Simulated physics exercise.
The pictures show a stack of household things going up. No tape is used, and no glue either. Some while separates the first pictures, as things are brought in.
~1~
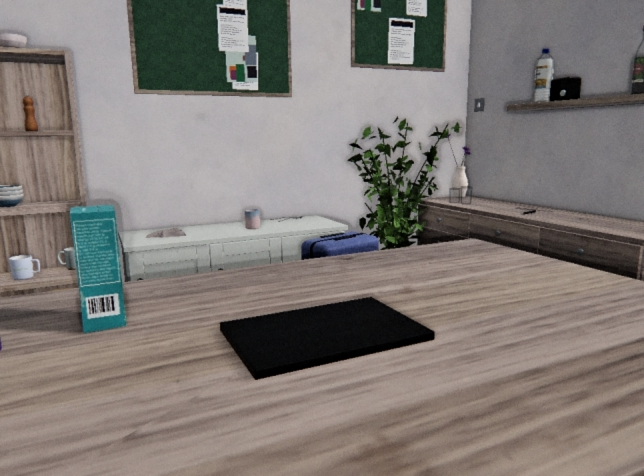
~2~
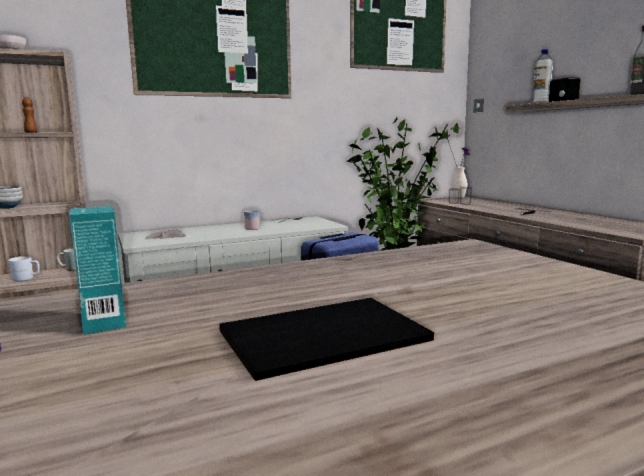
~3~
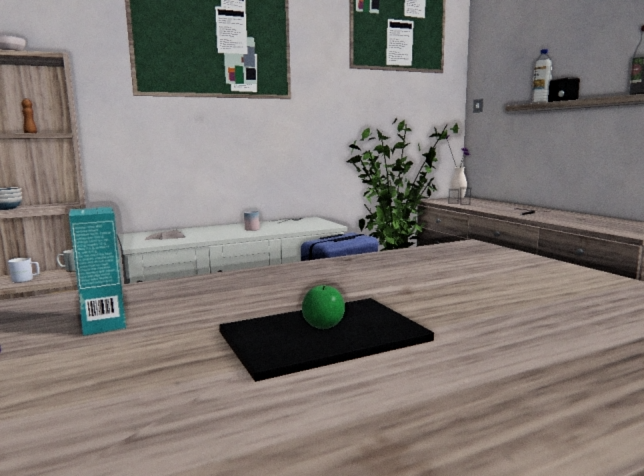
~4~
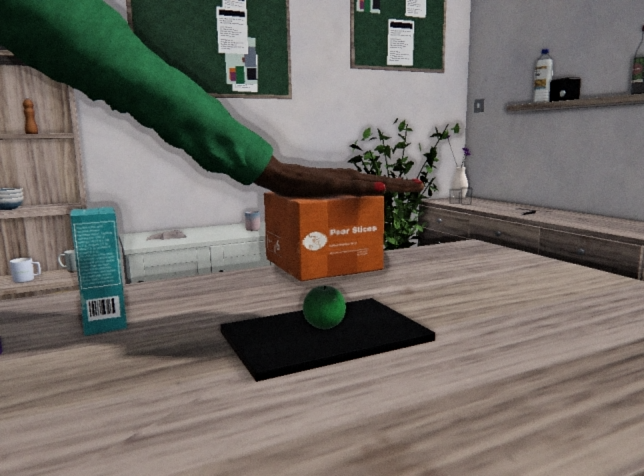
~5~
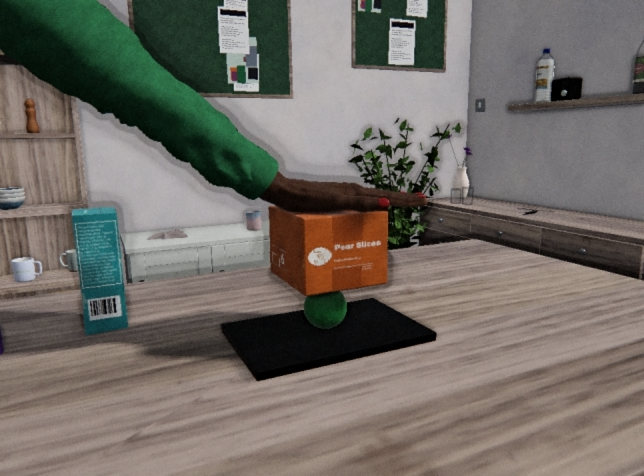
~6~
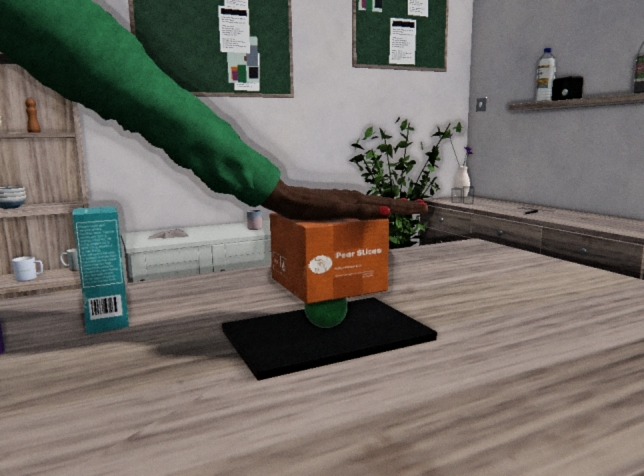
A green-sleeved arm lowered an orange box onto a round green fruit, which had appeared on a black board on the wooden table, and the hand stayed flat on top of the box.
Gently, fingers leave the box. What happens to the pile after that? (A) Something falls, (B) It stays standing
Something falls.
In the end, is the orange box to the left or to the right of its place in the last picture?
As we see it, to our right.
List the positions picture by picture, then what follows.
In the first frame, the last thing is not in view yet.
In the second frame, the last thing is not in view yet; black board (324, 332).
In the third frame, the last thing is not in view yet.
The fourth frame shows on its way; orange box (322, 230); black board (325, 333).
The fifth frame shows on its way; orange box (326, 244).
The sixth frame shows in place under the hand; orange box (327, 251); black board (326, 332).
Then, 0.50 s past the last view, orange box rocked 36° from its first pose near (350, 254).
Then, 0.70 s past the last view, orange box now fallen.
Then, 0.90 s past the last view, things are still on the move.
Then, 1.80 s past the last view, nothing new.
Finally, fallen, orange box; the other 4 still in place. Final places as the last picture's camera would see them, orange box near (467, 280). The pile comes apart.
